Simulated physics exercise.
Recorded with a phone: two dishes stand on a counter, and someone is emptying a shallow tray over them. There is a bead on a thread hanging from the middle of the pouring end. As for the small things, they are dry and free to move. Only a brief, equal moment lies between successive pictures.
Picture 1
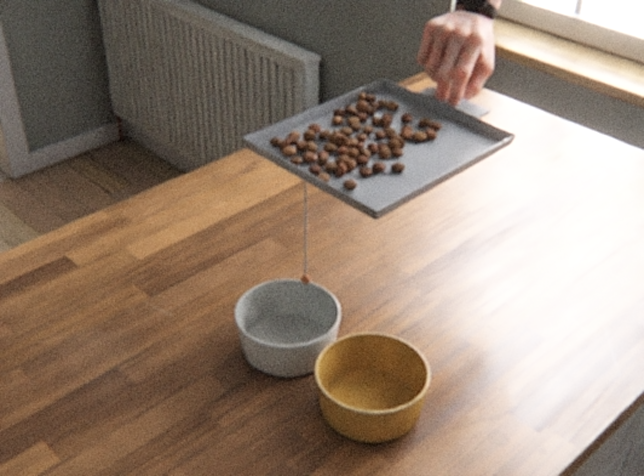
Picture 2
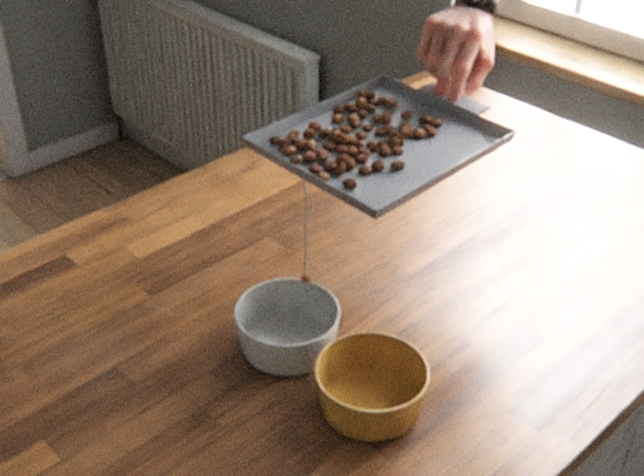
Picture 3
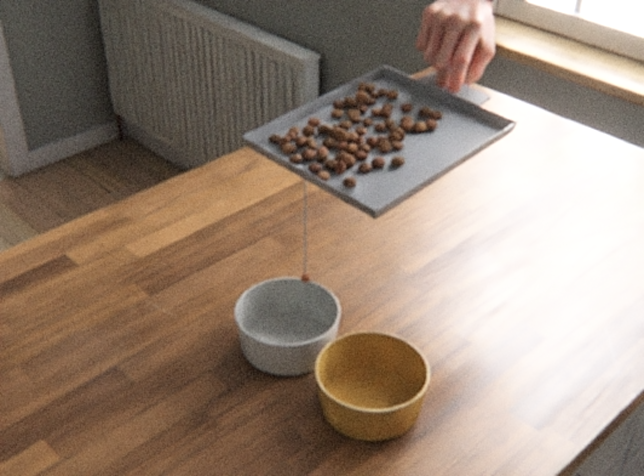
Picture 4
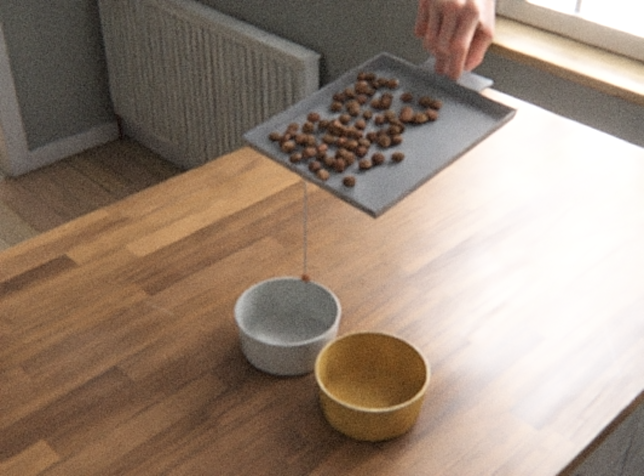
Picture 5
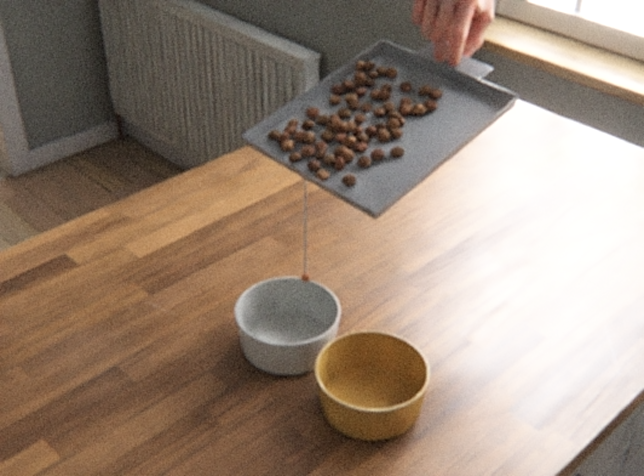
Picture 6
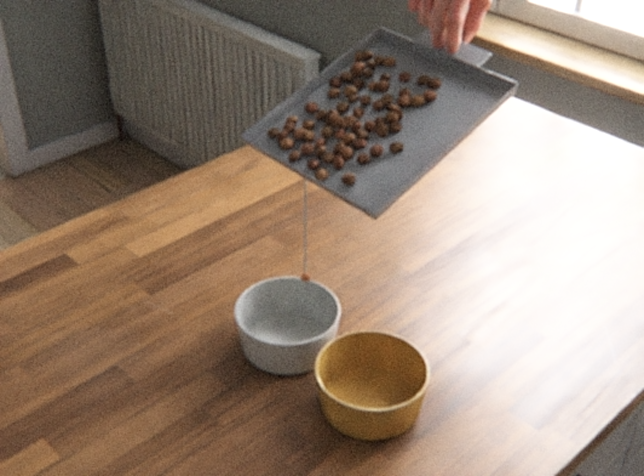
A flat grey tray scattered with small brown pieces of kibble is held by a hand over a wooden counter, nearly level at first. The hand gradually raises the far end, steepening the slope toward the near edge, while the kibble stays on the tray and the pale grey and yellow dishes below remain empty.
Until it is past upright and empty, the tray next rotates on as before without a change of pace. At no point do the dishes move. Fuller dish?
Dish on the left.
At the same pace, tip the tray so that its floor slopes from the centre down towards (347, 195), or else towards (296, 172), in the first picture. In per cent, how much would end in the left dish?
You'd see roughly 50 per cent the first time and 30 per cent the second.
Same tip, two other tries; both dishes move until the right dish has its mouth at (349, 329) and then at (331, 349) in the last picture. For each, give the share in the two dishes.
Around 70 percent the first time, around 90 percent the second.
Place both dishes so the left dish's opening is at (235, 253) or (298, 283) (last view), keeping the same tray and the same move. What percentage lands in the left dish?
Near 10 % and 30 %.
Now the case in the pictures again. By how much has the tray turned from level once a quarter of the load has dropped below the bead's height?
My estimate is some 85 degrees.
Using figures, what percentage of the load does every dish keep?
Left dish about 70 per cent, right dish about 10 per cent.
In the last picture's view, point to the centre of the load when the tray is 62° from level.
Somewhere about pixel (302, 154).
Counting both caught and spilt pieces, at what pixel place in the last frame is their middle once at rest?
The centre comes to rest near (282, 339).
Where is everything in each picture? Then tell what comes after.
The first picture shows corners of the pouring end at (248, 138) and (377, 208), level; middle of the load at (351, 143), bits of dog kibble; left dish at (249, 349); right dish at (332, 413); bead on its thread at (305, 279).
The second picture shows corners of the pouring end at (247, 137) and (376, 207), level; middle of the load at (351, 141).
The third picture shows corners of the pouring end at (247, 136) and (376, 207), tipped barely, level across its low end; middle of the load at (351, 137).
The fourth picture shows corners of the pouring end at (246, 136) and (375, 208), tipped a little, level across its low end; middle of the load at (350, 132).
The fifth picture shows corners of the pouring end at (246, 136) and (375, 209), tipped a little, level across its low end; middle of the load at (350, 126).
The sixth picture shows corners of the pouring end at (245, 135) and (374, 210), tipped clearly, level across its low end; middle of the load at (348, 122); left dish at (249, 347); right dish at (332, 411).
Soon, tray tipped steeply; nearly all on the tray; a stray few in the air.
A while on, tray tipped past a quarter turn; about a quarter on the tray; a small part in the right dish; about a third in the left dish; a small part outside both; about a quarter in the air.
Towards the end, tray tipped past a quarter turn; a small part in the right dish; about two thirds in the left dish; about a quarter outside both.
Finally, tray tipped past a quarter turn; a small part in the right dish; about two thirds in the left dish; about a quarter outside both.
